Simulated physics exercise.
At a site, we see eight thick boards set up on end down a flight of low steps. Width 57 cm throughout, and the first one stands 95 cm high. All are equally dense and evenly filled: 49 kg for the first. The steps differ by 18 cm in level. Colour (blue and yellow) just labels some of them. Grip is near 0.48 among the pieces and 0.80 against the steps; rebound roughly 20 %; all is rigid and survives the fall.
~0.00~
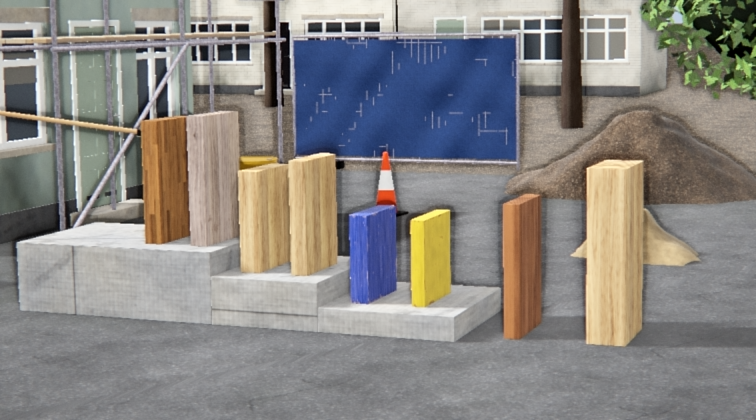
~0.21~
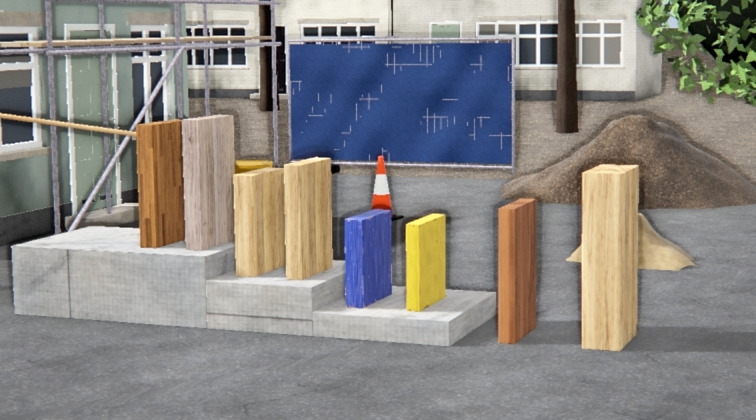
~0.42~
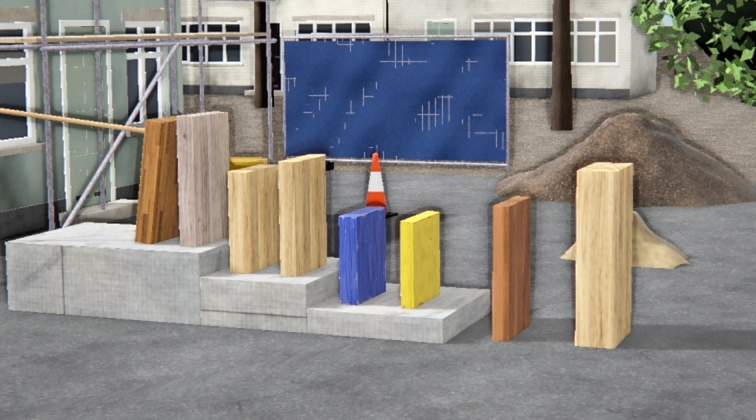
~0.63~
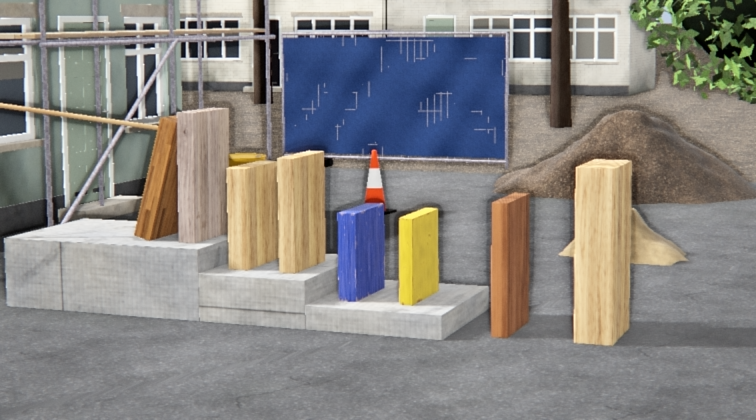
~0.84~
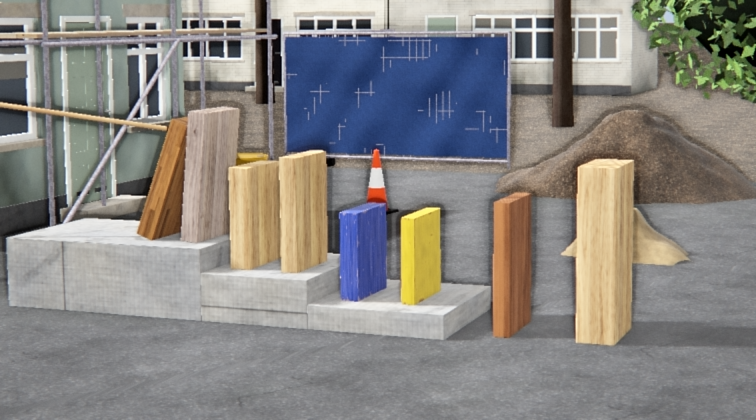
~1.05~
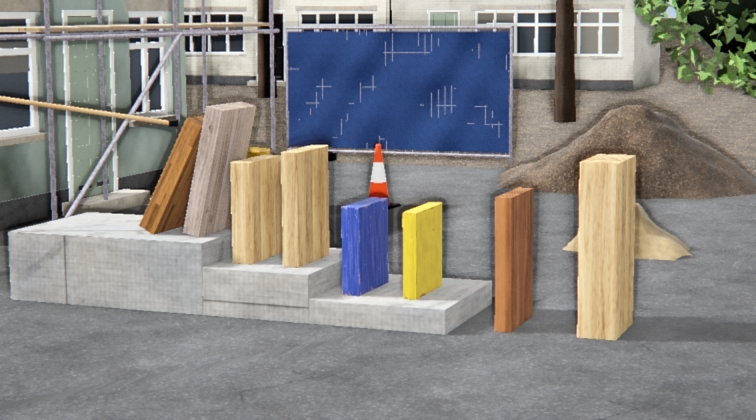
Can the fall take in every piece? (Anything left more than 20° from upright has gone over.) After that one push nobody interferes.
Here only some go over.
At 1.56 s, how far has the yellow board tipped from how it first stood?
About 0°.
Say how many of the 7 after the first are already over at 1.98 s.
By then 5.
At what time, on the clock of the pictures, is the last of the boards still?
Around 2.5 s.
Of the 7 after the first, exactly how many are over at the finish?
It comes to 6.
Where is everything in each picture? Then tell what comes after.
In the first picture (each place is the centre of the face we see best), pole end (139, 133) 15 cm from the first board; yellow board (438, 258); blue board (382, 254); the others all in place.
Pole end 24 mm from the first board; yellow board (433, 262), in the second picture.
Pole end pushing; yellow board (427, 260); the others all in place, in the third picture.
Pole end stopped; yellow board (426, 256); the others all in place, in the fourth picture.
Pole end (169, 130) stopped; yellow board (428, 256); steepest lean 5°, the board at (219, 175); one has shifted, in the fifth picture.
Pole end (170, 124) stopped; yellow board (429, 251); blue board (374, 246); steepest lean 13°, the board at (228, 171); one has shifted, in the sixth picture.
By 1.56 s, 2 of the 7 other boards over.
By 1.98 s, 5 of the 7 other boards over; blue board tilted 53°; yellow board tilted 29°.
When it is over (2.9 s), 6 of the 7 other boards over; yellow board lying flat; blue board lying flat. One left standing. In pixels of the last frame, middles, yellow board near (470, 289), blue board near (413, 273).
